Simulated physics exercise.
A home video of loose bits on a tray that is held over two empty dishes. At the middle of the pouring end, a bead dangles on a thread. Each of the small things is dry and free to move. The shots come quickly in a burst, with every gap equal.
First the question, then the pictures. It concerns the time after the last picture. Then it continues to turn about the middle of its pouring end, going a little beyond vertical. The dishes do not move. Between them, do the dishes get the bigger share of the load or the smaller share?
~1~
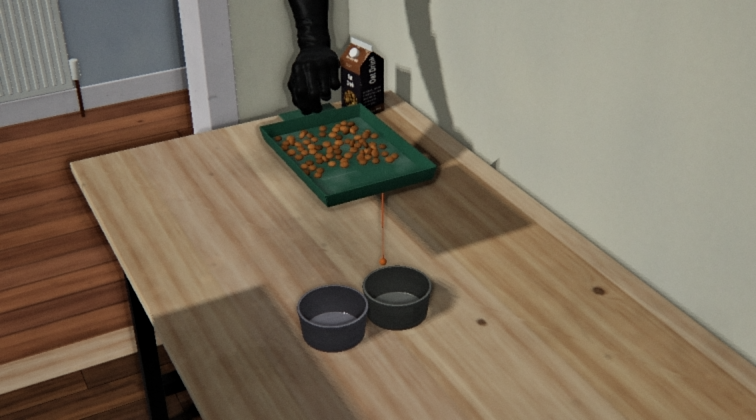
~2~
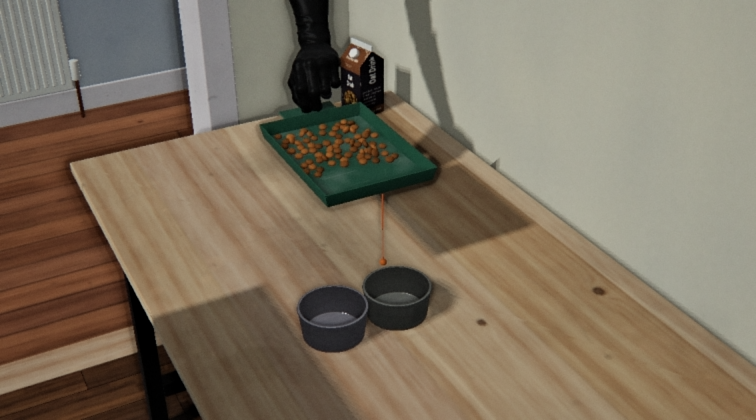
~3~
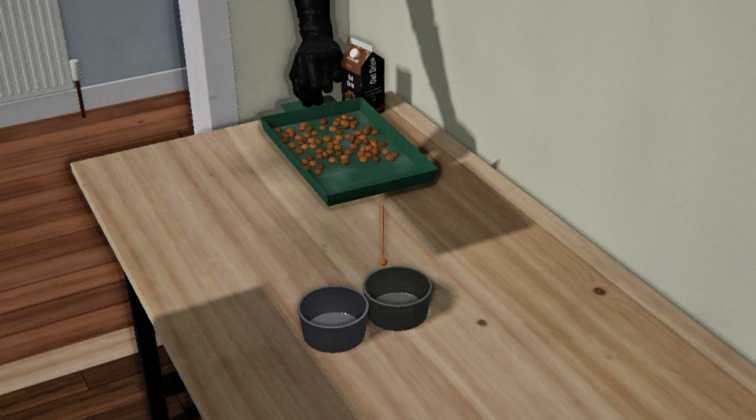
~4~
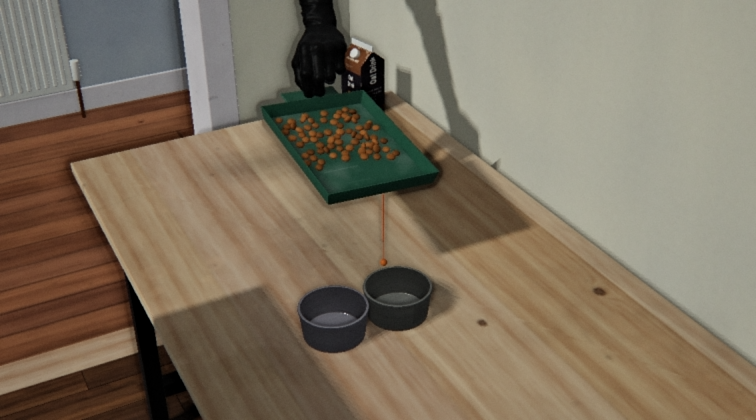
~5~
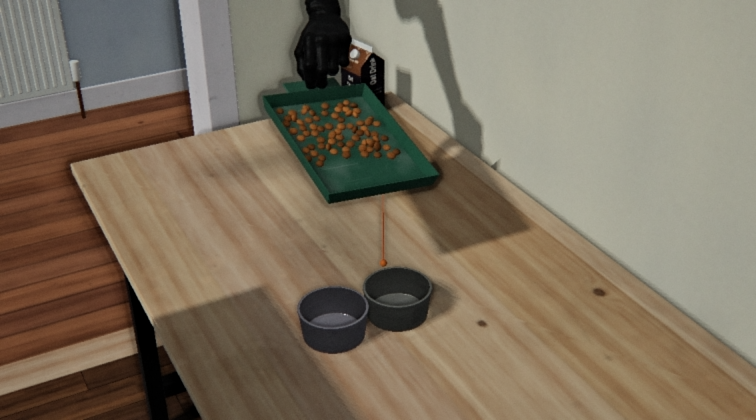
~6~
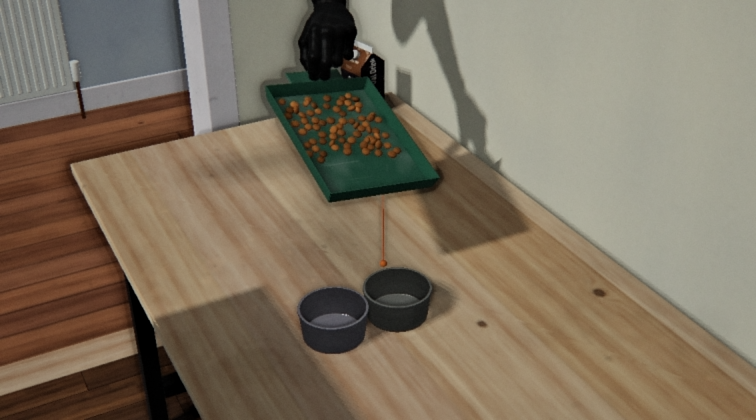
The smaller share.
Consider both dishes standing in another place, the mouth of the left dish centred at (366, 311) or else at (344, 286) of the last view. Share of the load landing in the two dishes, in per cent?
That makes 20 per cent, followed by 60 per cent.
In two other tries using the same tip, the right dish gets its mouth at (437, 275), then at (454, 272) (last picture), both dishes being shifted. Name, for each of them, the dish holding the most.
One: The right dish. Two: The right dish.
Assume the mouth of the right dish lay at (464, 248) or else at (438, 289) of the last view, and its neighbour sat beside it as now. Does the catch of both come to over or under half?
Try 1: In excess of half; try 2: Not up to half.
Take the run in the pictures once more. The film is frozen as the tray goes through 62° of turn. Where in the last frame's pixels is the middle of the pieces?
Look close to (411, 176) in the last picture.
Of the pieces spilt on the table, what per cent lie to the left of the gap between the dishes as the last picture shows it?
Left share: Close to 0 %.
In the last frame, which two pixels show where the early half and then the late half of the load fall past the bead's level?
Near (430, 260) and later near (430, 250).
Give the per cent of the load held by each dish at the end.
Estimate - left dish 0 percent, right dish 10 percent.
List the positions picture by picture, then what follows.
In the first frame, corners of the pouring end at (327, 194) and (433, 166), level; middle of the load at (336, 147), bits of cat kibble; left dish at (348, 335); right dish at (413, 314); bead on its thread at (383, 262).
In the second frame, corners of the pouring end at (328, 194) and (433, 166), level; middle of the load at (336, 146).
In the third frame, corners of the pouring end at (329, 193) and (434, 168), tipped barely, lowest at the right corner; middle of the load at (337, 143).
In the fourth frame, corners of the pouring end at (330, 192) and (435, 170), tipped a little, lowest at the right corner; middle of the load at (337, 137).
In the fifth frame, corners of the pouring end at (331, 191) and (435, 173), tipped a little, lowest at the right corner; middle of the load at (338, 132).
In the sixth frame, corners of the pouring end at (332, 191) and (436, 176), tipped clearly, lowest at the right corner; middle of the load at (340, 126); left dish at (348, 337); right dish at (414, 315).
Soon after the last picture, tray tipped steeply; nearly all on the tray; a small part in the air.
A little later, tray tipped past a quarter turn; about half on the tray; a small part in the right dish; about a third outside both; a small part in the air.
Later still, tray tipped past a quarter turn; a small part in the right dish; most outside both.
At rest, tray tipped past a quarter turn; none in the left dish; a small part in the right dish; most outside both.
